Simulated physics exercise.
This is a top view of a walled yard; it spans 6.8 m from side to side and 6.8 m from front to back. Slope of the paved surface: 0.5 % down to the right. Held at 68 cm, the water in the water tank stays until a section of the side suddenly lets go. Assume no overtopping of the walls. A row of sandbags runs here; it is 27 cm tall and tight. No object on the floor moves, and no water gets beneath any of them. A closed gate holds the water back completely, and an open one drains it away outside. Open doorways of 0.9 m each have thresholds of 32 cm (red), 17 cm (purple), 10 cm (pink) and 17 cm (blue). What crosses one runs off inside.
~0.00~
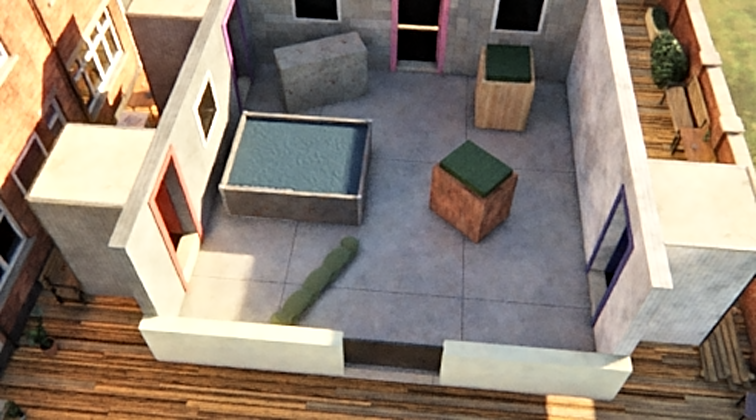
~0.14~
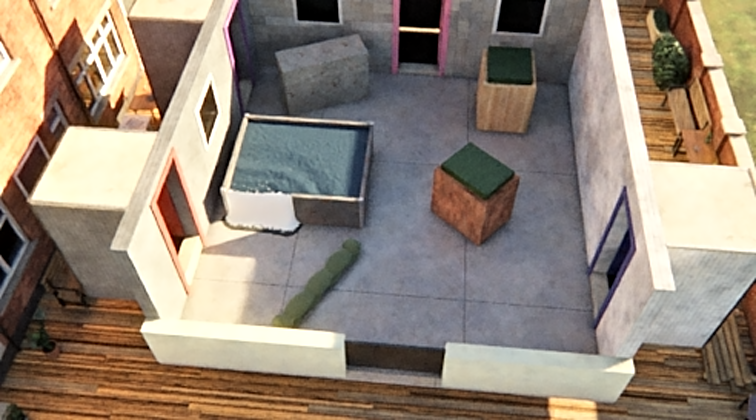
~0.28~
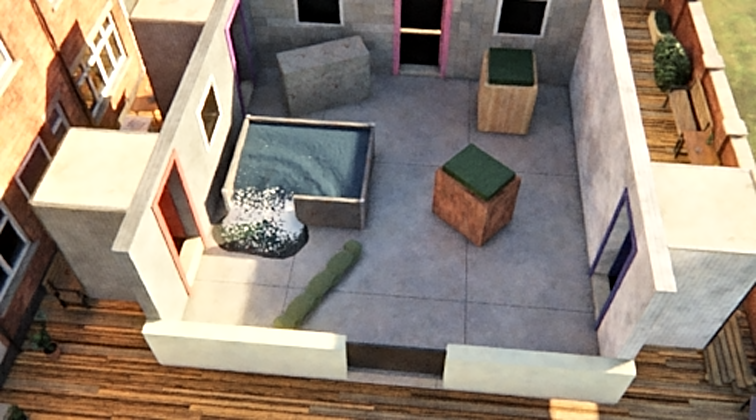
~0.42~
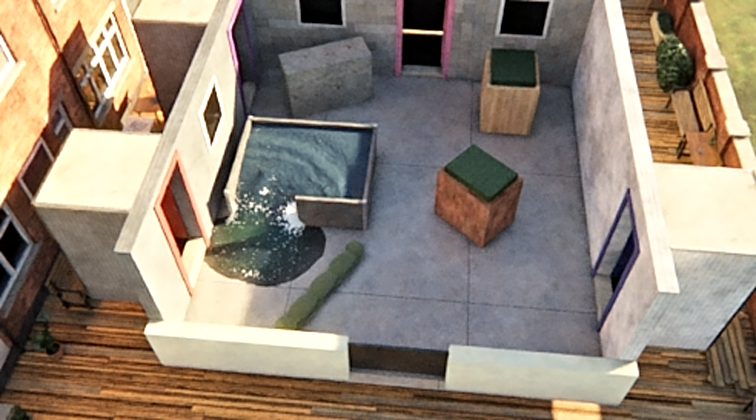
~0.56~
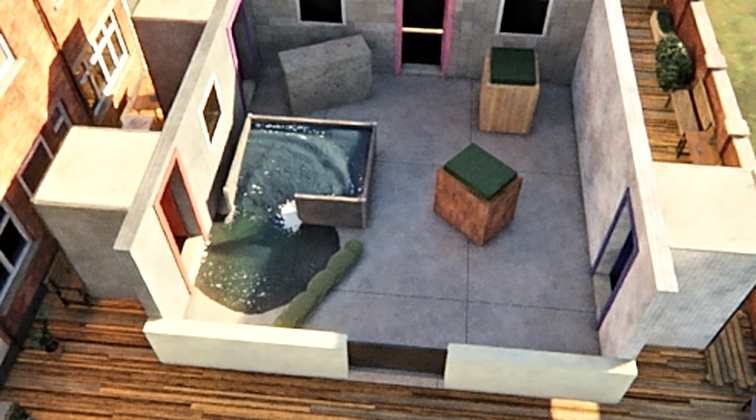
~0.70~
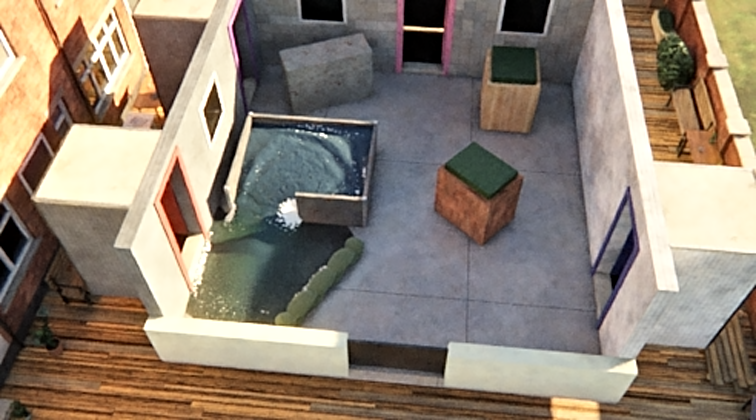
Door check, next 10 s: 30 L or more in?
Red door no, purple door no, pink door no, blue door no.
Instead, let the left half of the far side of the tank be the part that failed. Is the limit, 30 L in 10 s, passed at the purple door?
Against that limit: Purple past it.
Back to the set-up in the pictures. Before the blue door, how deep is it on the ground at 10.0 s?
About 11.5 centimetres.
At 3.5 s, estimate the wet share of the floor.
Wet share: Near 40 percent.
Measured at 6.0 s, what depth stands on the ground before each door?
Measured in centimetres, the red door gives 22, the purple door 4, the pink door 0 and the blue door 17.
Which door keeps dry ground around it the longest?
Pink.
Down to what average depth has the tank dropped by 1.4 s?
The average depth is around 46 cm.
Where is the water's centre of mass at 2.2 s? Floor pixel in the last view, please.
Around (281, 230).
After 1.4 s water covers 15 % of the floor and is deepest (57 cm) near (177, 339); red door 29 cm at the sill, 0 L in, purple door not reached, pink door not reached, blue door not reached.
After 2.2 s water covers 20 % of the floor and is deepest (50 cm) near (183, 319); red door 24 cm at the sill, 0 L in, purple door not reached, pink door not reached, blue door not reached.
After 3.5 s water covers 40 % of the floor and is deepest (34 cm) near (268, 337); red door 31 cm at the sill, 3 L in, purple door not reached, pink door not reached, blue door not reached.
After 6.0 s water covers 60 % of the floor and is deepest (24 cm) near (312, 283); red door 22 cm at the sill, 3 L in, purple door 4 cm at the sill, 0 L in, pink door not reached, blue door 17 cm at the sill, 1 L in.
After 10.0 s water covers 80 % of the floor and is deepest (17 cm) near (312, 283); red door 14 cm at the sill, 3 L in, purple door 3 cm at the sill, 0 L in, pink door 2 cm at the sill, 0 L in, blue door 11 cm at the sill, 2 L in.
